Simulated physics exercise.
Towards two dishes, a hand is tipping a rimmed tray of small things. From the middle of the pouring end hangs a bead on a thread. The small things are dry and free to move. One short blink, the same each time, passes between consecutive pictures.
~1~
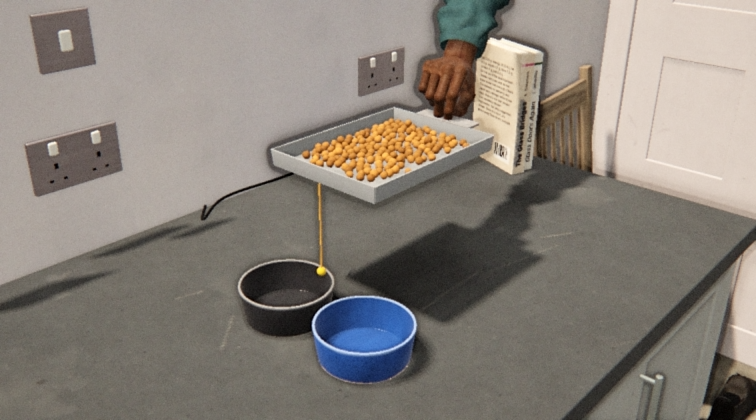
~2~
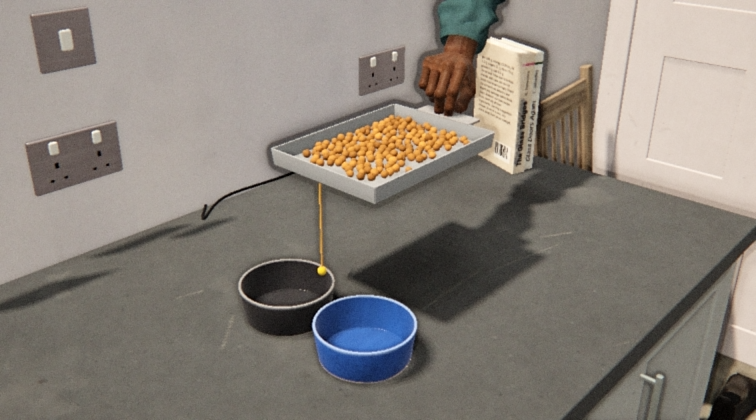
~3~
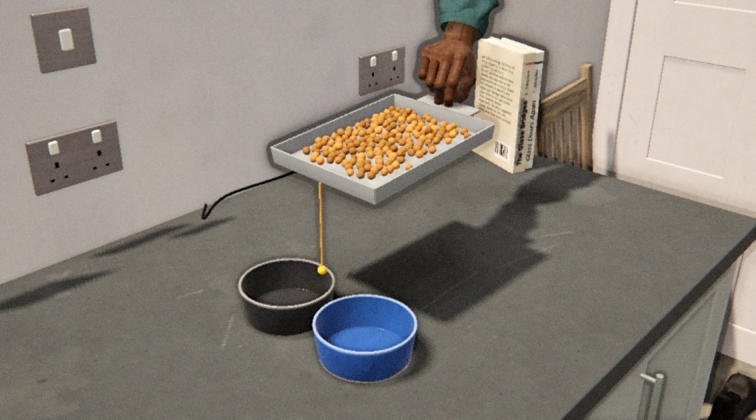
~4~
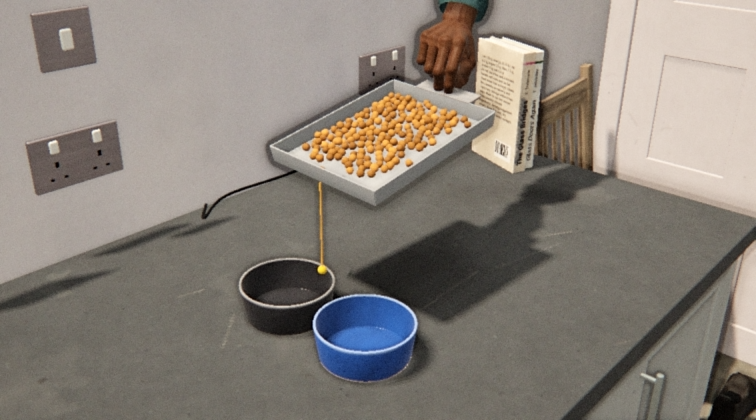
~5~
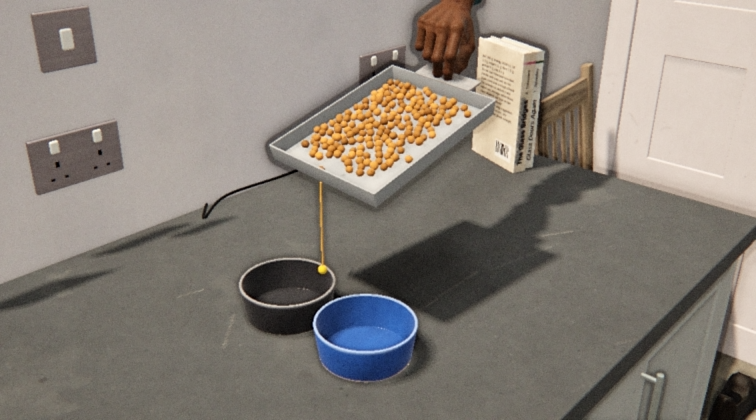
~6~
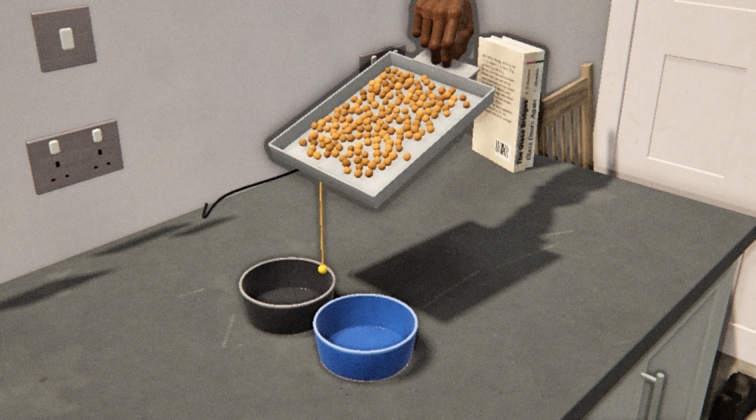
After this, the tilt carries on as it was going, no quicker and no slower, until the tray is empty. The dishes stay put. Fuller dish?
My bet is the dish over on the right is left holding more.
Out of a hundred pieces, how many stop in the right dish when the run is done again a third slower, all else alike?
Share: Around 60%.
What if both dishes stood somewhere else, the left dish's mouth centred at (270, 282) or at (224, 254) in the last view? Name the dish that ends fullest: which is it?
The rightmost dish, then the rightmost dish.
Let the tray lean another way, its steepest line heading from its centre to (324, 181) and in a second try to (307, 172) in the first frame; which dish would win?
The leftmost dish, then the leftmost dish.
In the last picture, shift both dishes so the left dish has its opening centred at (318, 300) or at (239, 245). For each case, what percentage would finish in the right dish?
Trial 1 near 10 percent, trial 2 near 10 percent.
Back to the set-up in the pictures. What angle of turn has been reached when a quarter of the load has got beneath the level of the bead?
That would be about 115 degrees from level.
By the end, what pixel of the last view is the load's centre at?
Last view, resting centre - approx. (344, 347).
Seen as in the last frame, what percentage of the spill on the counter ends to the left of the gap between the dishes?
I make it about 80 percent or so.
Soon, tray tipped steeply; nearly all on the tray; a stray few in the air.
A while on, tray tipped past a quarter turn; nearly all on the tray; a small part in the right dish; a stray few outside both; a stray few in the air.
Towards the end, tray tipped past a quarter turn; about two thirds in the right dish; a small part in the left dish; about a quarter outside both.
Finally, tray tipped past a quarter turn; about two thirds in the right dish; a small part in the left dish; about a quarter outside both.
